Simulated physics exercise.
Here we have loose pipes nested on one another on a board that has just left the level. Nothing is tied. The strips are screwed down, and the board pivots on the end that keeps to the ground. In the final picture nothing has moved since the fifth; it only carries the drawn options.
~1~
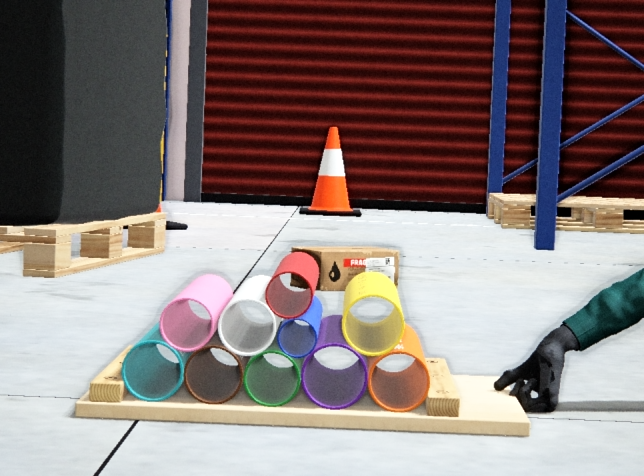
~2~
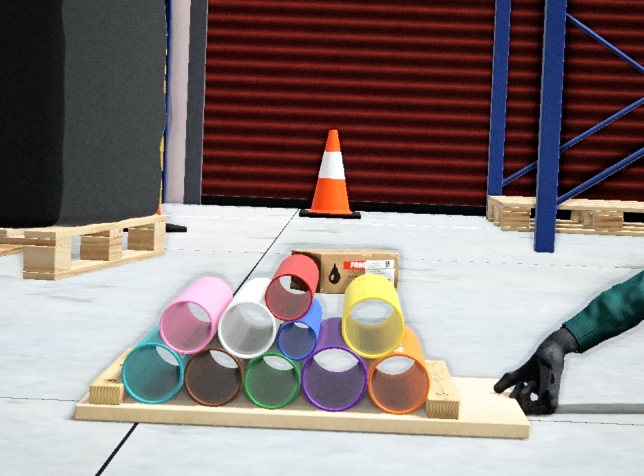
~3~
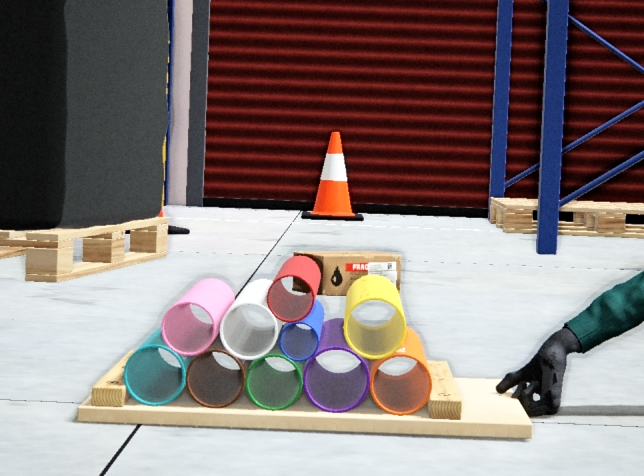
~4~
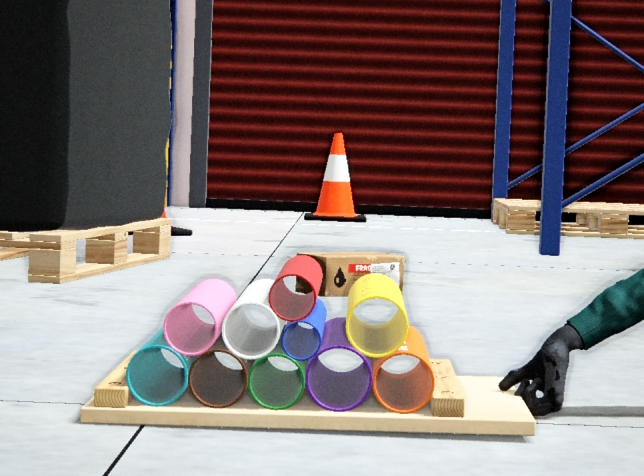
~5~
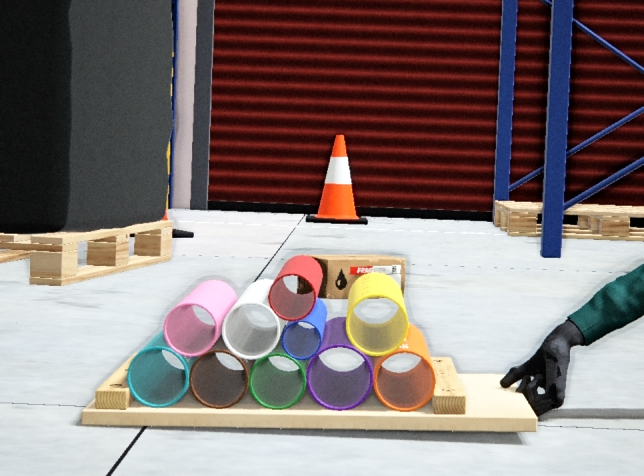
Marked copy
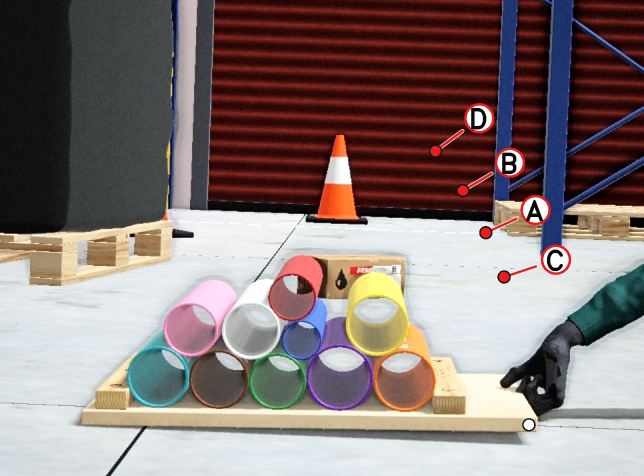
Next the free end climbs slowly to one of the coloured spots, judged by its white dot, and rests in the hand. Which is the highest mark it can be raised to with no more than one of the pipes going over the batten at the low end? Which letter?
The highest mark that will do is A.
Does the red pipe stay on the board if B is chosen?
No, with B.
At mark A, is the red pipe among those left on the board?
Yes, with A.
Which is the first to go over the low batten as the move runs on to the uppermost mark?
It is the pink one.
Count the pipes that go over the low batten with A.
At A the number is none.
On the copy, A at (486, 233); B at (463, 191); C at (504, 277); D at (436, 151); the white dot at (529, 425).
On A. First, board at 16°.
Then, board at 27°.
Finally, board at 27°, none over the low batten.
By contrast, B four over the low batten (white, pink, blue, red); C none over the low batten; D five over the low batten.
